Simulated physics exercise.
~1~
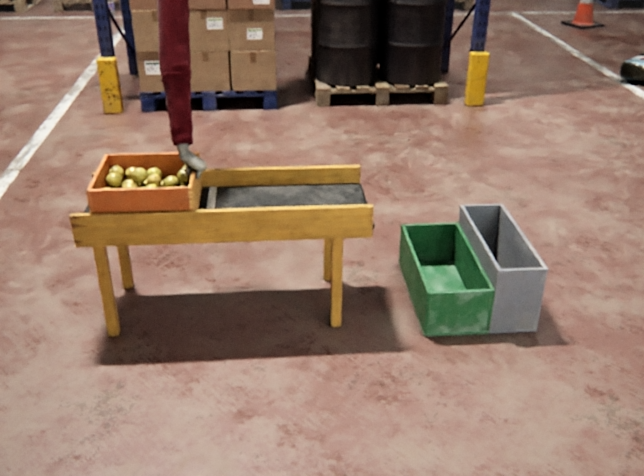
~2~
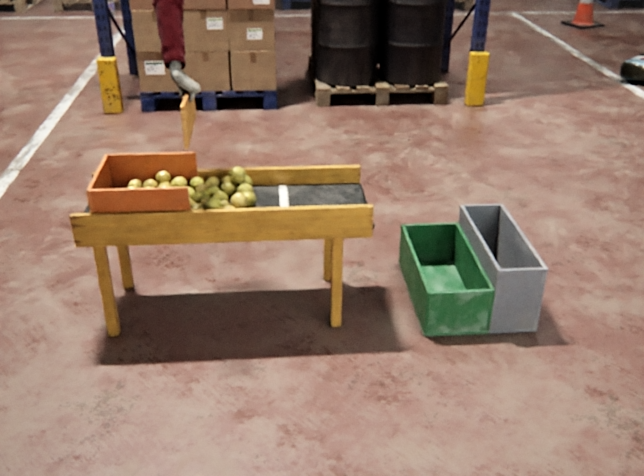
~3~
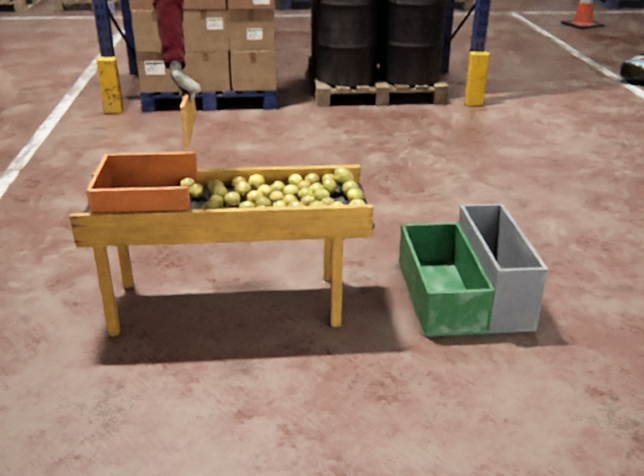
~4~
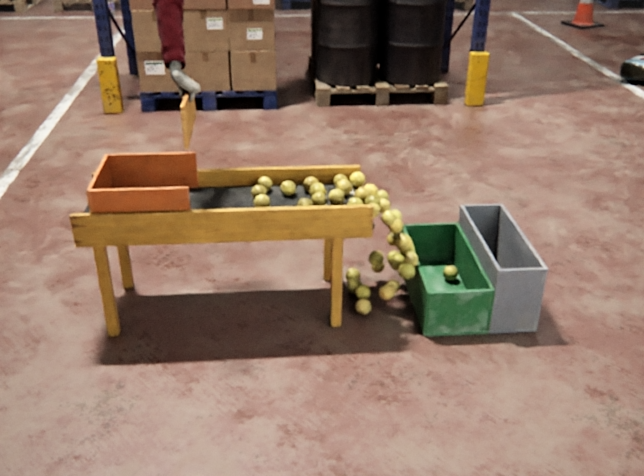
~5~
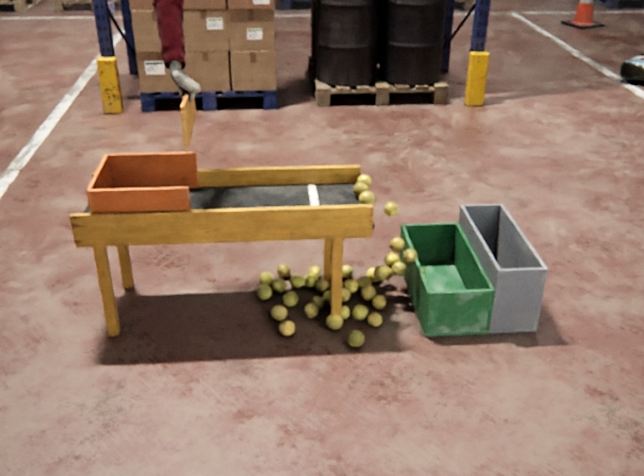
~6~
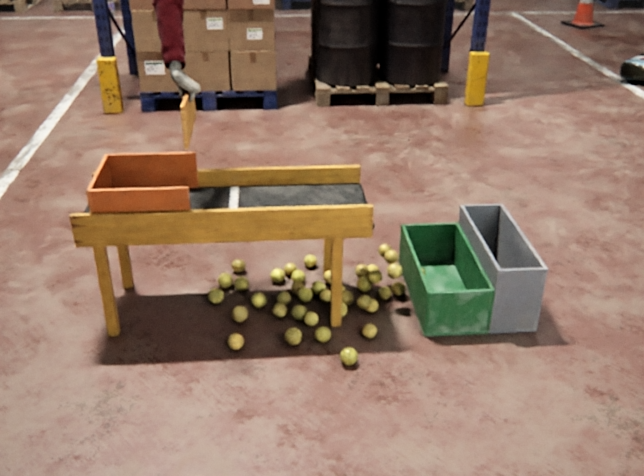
Dozens of yellow-green apples sit in an orange pen at the left of a level, yellow-framed dark belt, seen from a fixed, slightly raised view in a warehouse. A green bin and a grey box stand on the reddish floor to the right, with cartons and black drums behind. A gloved hand in a red sleeve lifts the gate, and the belt carries the apples right. They spill over its end, mostly dropping short of the green bin, though one lands inside. The fallen apples roll left and scatter beneath the emptied belt, leaving the grey box unused.
